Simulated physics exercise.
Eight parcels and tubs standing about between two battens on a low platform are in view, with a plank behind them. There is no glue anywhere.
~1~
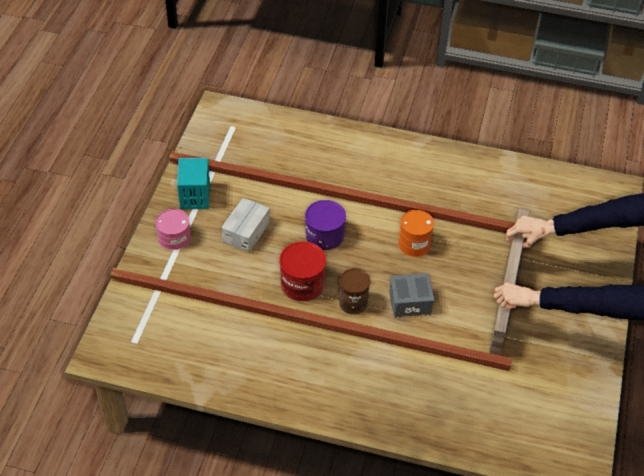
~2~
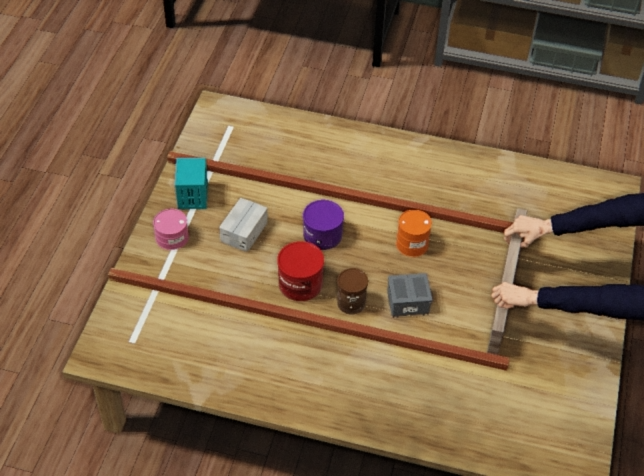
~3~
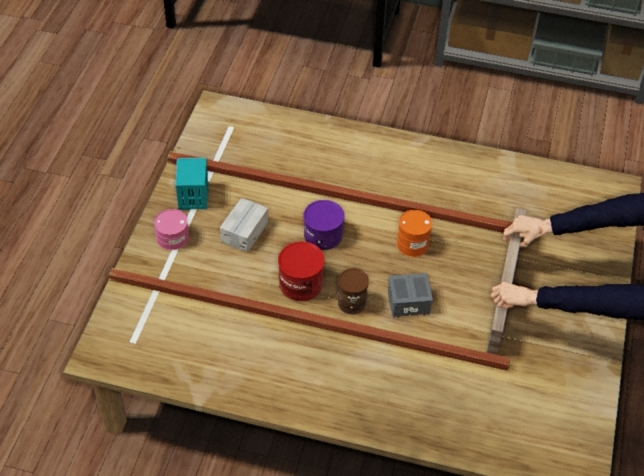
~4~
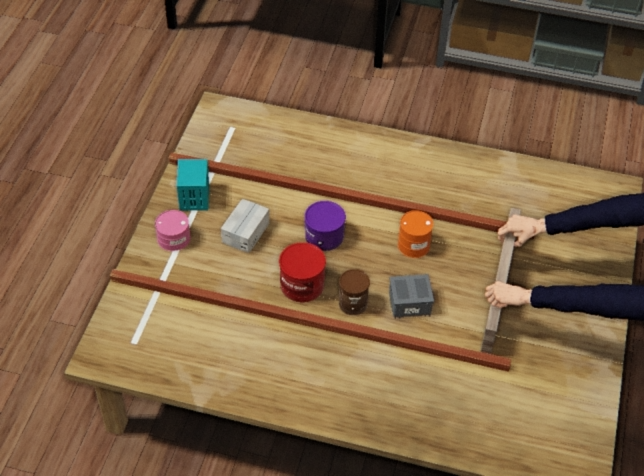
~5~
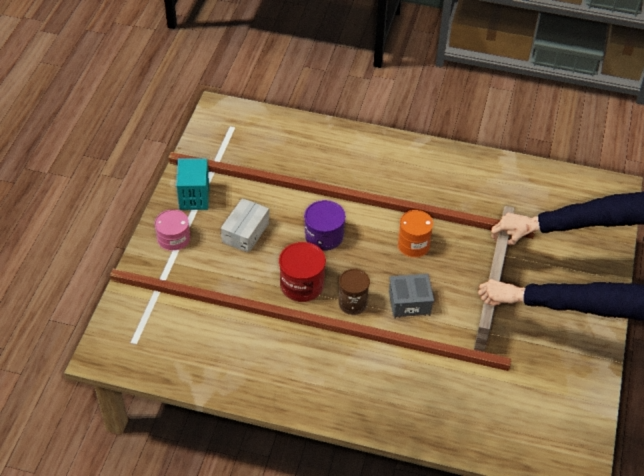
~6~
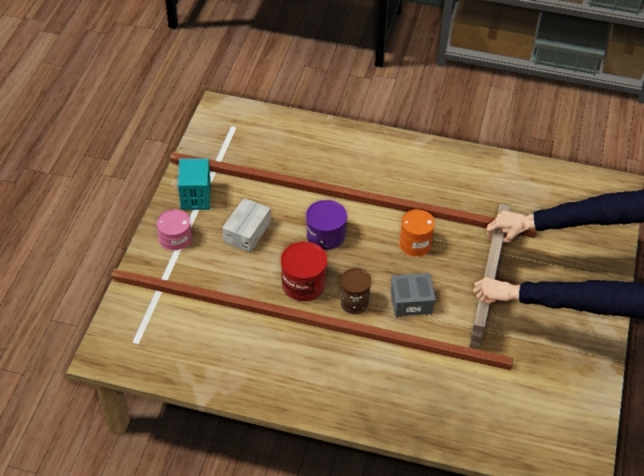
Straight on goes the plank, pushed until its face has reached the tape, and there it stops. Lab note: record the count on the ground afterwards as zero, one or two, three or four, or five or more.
Count on ground: Three or four.
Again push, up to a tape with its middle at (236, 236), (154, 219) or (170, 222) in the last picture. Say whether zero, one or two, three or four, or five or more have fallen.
In order: No fall at all, then more than four, then three or four.
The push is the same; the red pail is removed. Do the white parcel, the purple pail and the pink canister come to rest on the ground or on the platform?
Here's how it goes: The white parcel is gone, the purple pail hangs on, and the pink canister is gone.
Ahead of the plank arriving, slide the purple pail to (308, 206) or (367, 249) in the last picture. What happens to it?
For the purple pail: It keeps its place, then it keeps its place.
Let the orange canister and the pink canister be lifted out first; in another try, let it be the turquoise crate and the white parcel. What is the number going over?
Tally per try: 2 / 2.
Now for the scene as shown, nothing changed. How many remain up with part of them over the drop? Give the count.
It comes to 1.
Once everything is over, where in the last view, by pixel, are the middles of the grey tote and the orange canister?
Result: One about (161, 235), other about (188, 179).
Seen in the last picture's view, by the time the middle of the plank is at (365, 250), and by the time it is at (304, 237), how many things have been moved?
So 5, and at the other place 6.
A little later, none off yet; pink canister at rest near (174, 230); turquoise crate at rest near (195, 184); white parcel at rest near (247, 225).
Next, none off yet; pink canister at rest near (174, 230); turquoise crate at rest near (195, 184); white parcel shifted about its own width near (213, 224).
When it is over, the number that fall off is three or four; down, red pail, white parcel and pink canister.
